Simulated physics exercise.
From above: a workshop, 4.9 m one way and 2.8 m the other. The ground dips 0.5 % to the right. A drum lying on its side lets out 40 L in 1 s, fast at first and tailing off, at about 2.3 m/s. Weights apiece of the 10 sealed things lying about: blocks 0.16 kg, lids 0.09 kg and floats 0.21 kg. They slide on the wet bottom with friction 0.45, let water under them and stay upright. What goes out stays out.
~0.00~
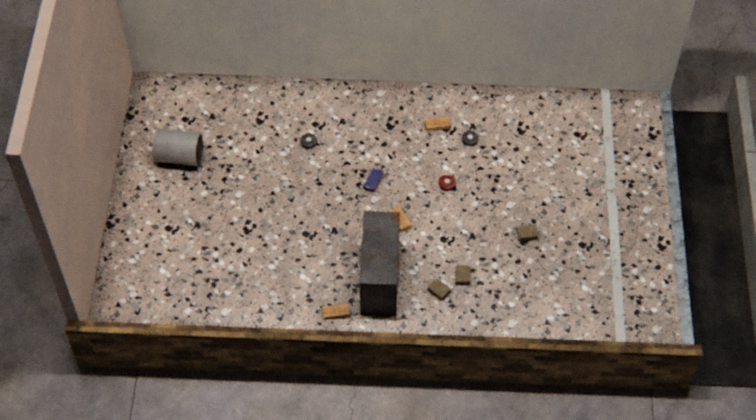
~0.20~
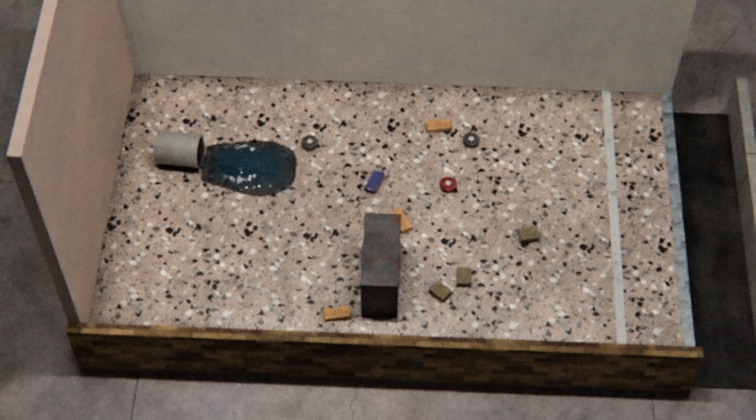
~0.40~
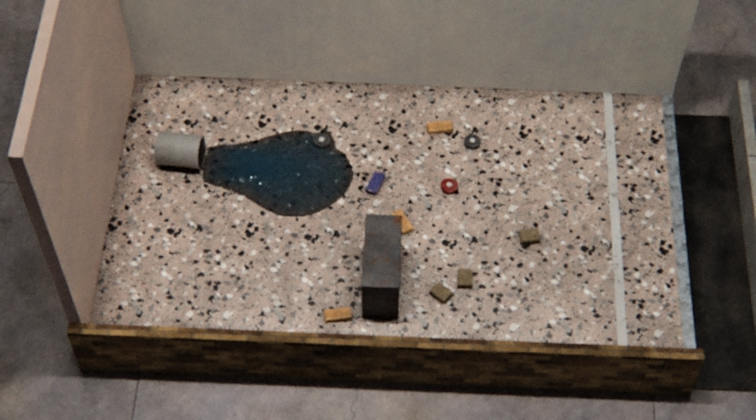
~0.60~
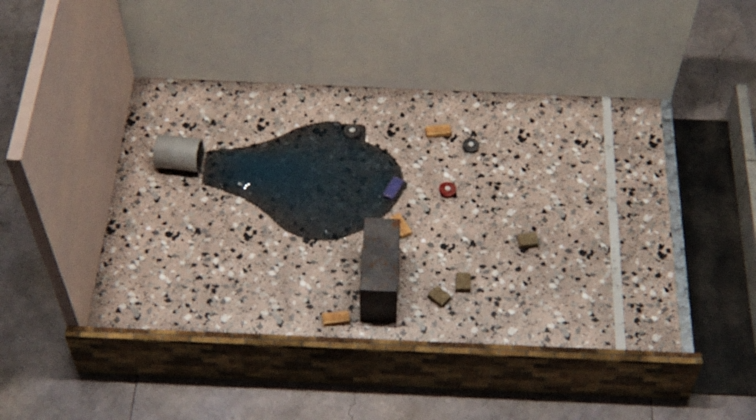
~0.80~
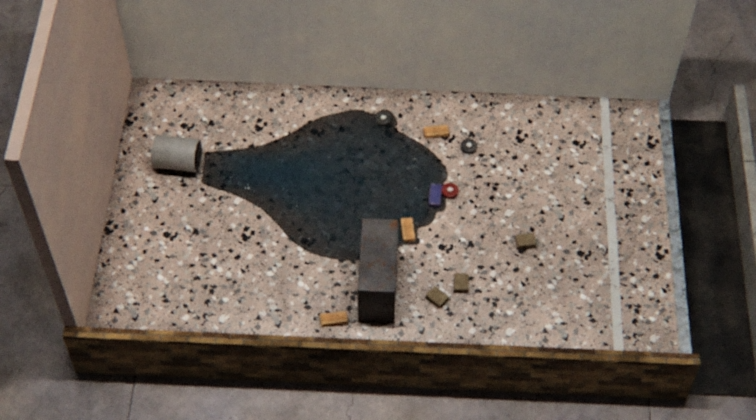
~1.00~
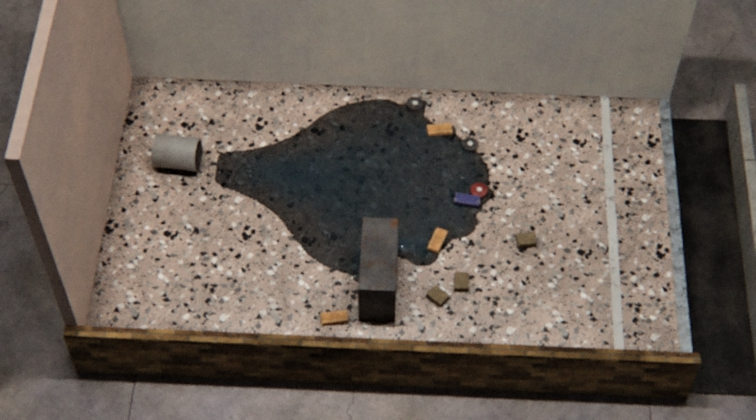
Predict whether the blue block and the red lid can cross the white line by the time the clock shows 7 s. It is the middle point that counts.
Blue block passes; red lid gets past.
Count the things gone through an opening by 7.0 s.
I count 6.
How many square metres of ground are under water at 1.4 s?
Some 3.0 m2.
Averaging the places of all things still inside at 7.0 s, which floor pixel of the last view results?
Near (462, 316).
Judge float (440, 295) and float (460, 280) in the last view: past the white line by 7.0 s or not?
In that order: Not past, short.
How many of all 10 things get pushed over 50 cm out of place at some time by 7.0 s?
I count 7.
After 1.4 s the blue block is near (531, 212), 1.4 m from its start, afloat; the red lid is near (546, 194), 0.9 m from its start, aground; 0 of 10 are over the mark; 1 afloat.
After 3.1 s the blue block has gone out; the red lid has gone out; 5 of 10 are over the mark; 3 afloat.
After 4.9 s the blue block has gone out; the red lid has gone out; 6 of 10 are over the mark; 1 afloat.
After 7.0 s the blue block has gone out; the red lid has gone out; 6 of 10 are over the mark; 0 afloat.
